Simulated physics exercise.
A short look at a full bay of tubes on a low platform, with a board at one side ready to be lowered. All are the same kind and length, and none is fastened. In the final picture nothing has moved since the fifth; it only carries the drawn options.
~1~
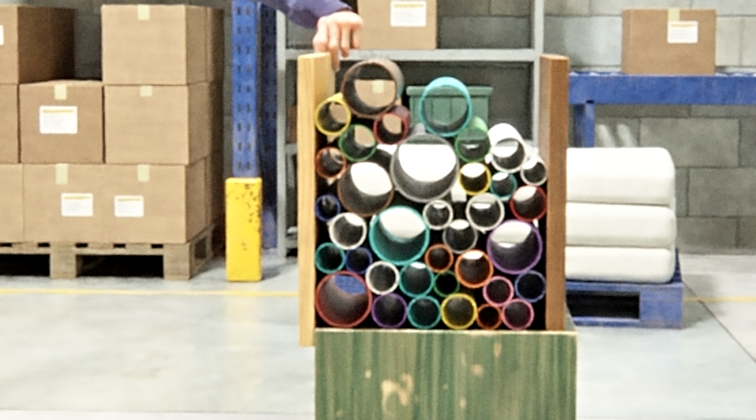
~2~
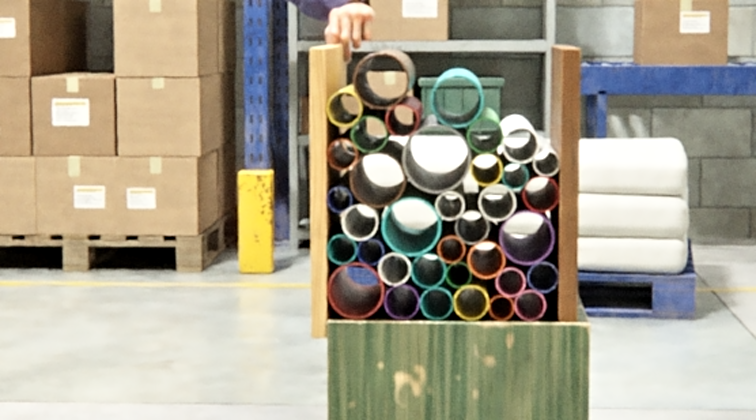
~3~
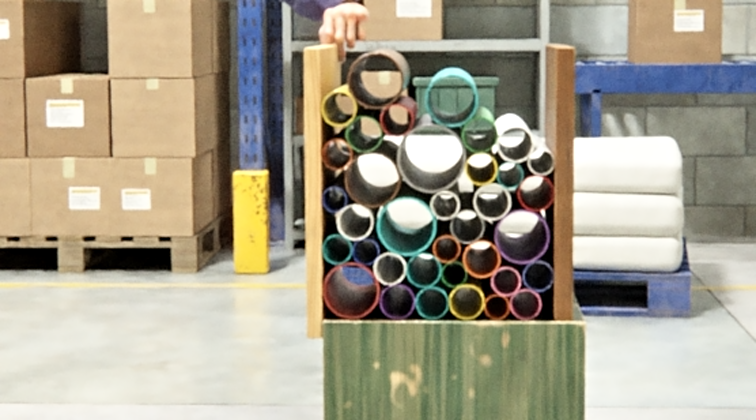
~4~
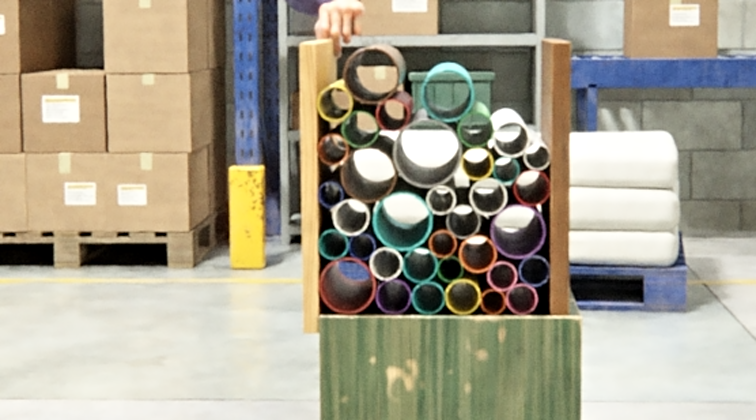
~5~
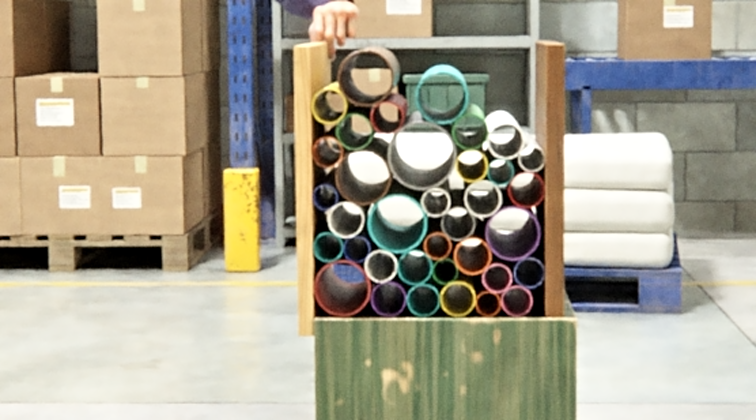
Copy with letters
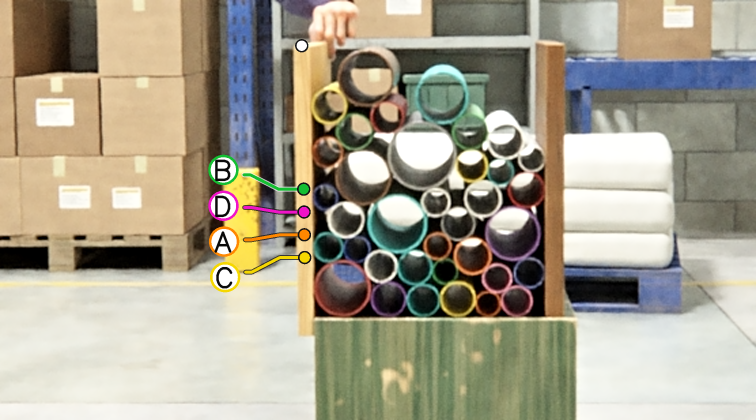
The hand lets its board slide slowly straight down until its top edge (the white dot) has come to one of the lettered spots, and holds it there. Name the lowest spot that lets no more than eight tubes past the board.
No lower than C.
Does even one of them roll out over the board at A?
At A: Yes.
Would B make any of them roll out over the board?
Yes, at B.
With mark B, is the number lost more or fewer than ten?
It loses fewer than ten.
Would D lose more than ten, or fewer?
It loses fewer than ten.
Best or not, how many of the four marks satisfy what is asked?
Four of the four.
On the copy, A at (305, 235); B at (304, 189); C at (305, 257); D at (304, 212); the white dot at (302, 46).
On C. First, top of the board (311, 133).
Then, top of the board (313, 227).
Finally, top of the board (313, 256), six out over the board.
By contrast, A six out over the board; B two out over the board; D two out over the board.
